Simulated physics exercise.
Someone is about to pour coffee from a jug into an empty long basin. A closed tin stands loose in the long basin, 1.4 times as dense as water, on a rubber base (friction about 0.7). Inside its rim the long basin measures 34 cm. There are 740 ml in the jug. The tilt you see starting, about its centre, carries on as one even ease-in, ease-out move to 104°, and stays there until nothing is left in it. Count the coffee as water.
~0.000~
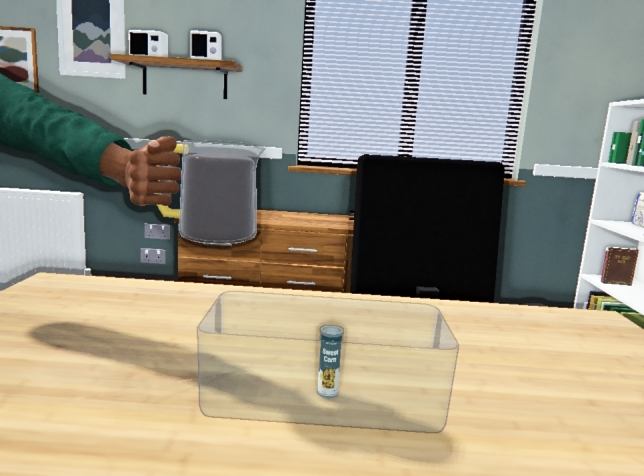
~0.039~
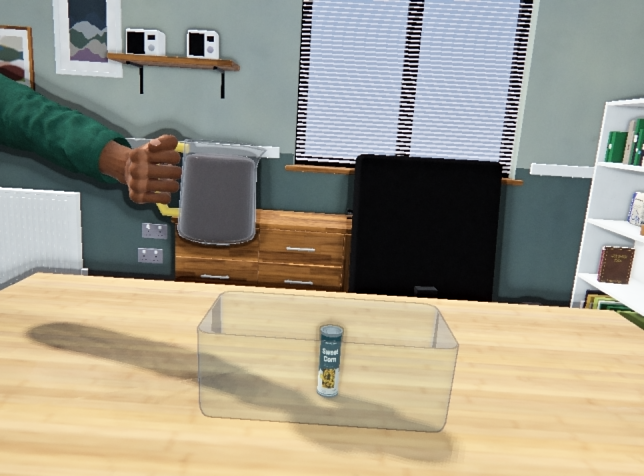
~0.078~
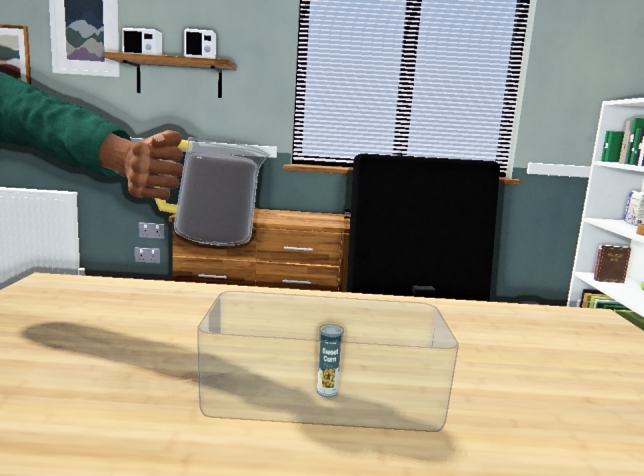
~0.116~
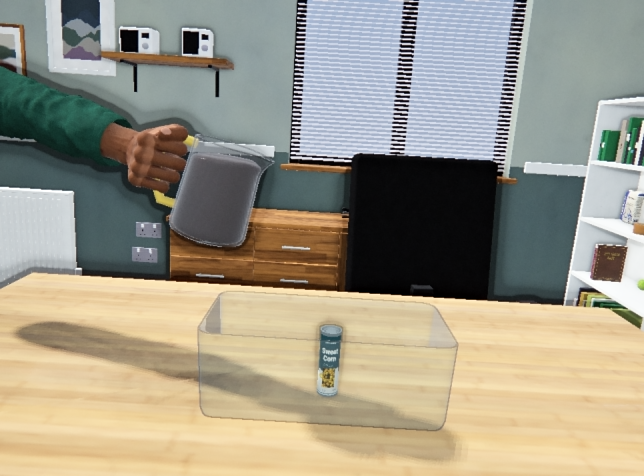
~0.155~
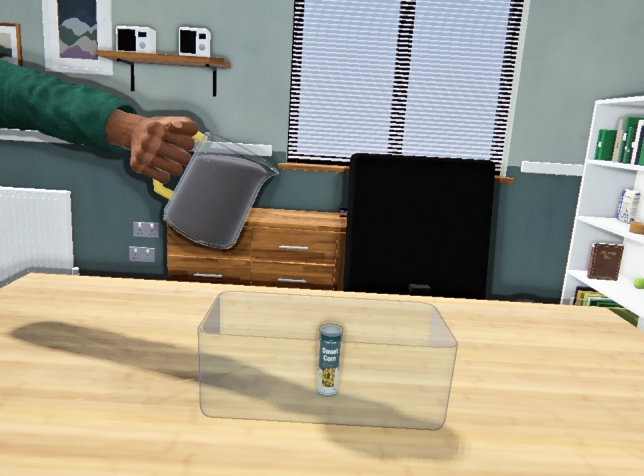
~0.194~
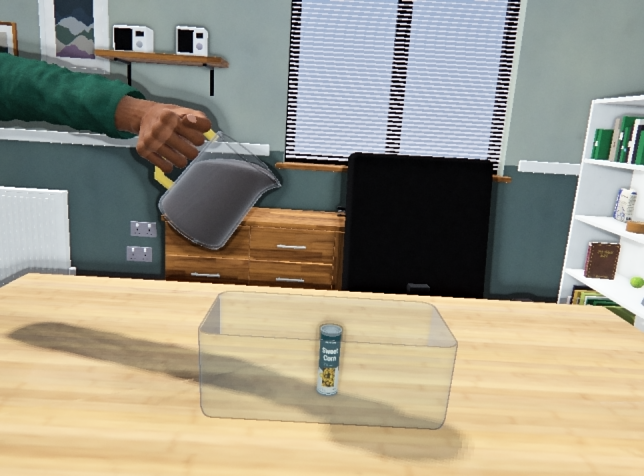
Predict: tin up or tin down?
The tin goes over.
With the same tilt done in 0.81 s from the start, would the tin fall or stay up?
Then it topples.
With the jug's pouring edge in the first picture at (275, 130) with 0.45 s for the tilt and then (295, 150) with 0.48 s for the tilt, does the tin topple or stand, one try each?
First it keeps standing; then it stays up.
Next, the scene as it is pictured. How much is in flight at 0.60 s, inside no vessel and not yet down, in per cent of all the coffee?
About 24 per cent.
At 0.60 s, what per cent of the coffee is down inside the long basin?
Near 52 in a hundred.
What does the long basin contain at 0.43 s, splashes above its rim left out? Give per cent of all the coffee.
About 8 per cent.
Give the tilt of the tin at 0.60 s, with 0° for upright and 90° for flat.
It is at some 0°.
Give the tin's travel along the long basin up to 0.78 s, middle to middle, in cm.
Some 8 cm.
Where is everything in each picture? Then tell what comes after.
The first frame shows tilt 0°; pouring edge (266, 147); surface from (188, 155) to (255, 160); the long basin's rim runs from (211, 310) to (447, 326); the tin's top is at (332, 333).
The second frame shows tilt 2°; pouring edge (267, 149); surface from (189, 155) to (255, 160).
The third frame shows tilt 7°; pouring edge (270, 154); surface from (191, 155) to (258, 163).
The fourth frame shows tilt 14°; pouring edge (274, 161); surface from (190, 165) to (262, 166).
The fifth frame shows tilt 25°; pouring edge (279, 172); surface from (185, 177) to (266, 168).
The sixth frame shows tilt 37°; pouring edge (281, 185); surface from (179, 180) to (274, 175).
By 0.43 s the tilt is 101° and 62 per cent is still to pour; the tin stands where it began.
By 0.60 s the tilt is 104° and 24 per cent is still to pour; the tin stands 2 cm from where it began.
By 0.78 s the tilt is 104° and 8 per cent is still to pour; the tin leans 54°.
By 0.98 s the tilt is 104° and 2 per cent is still to pour; the tin lies on its side.
At rest the tin lies on its side.
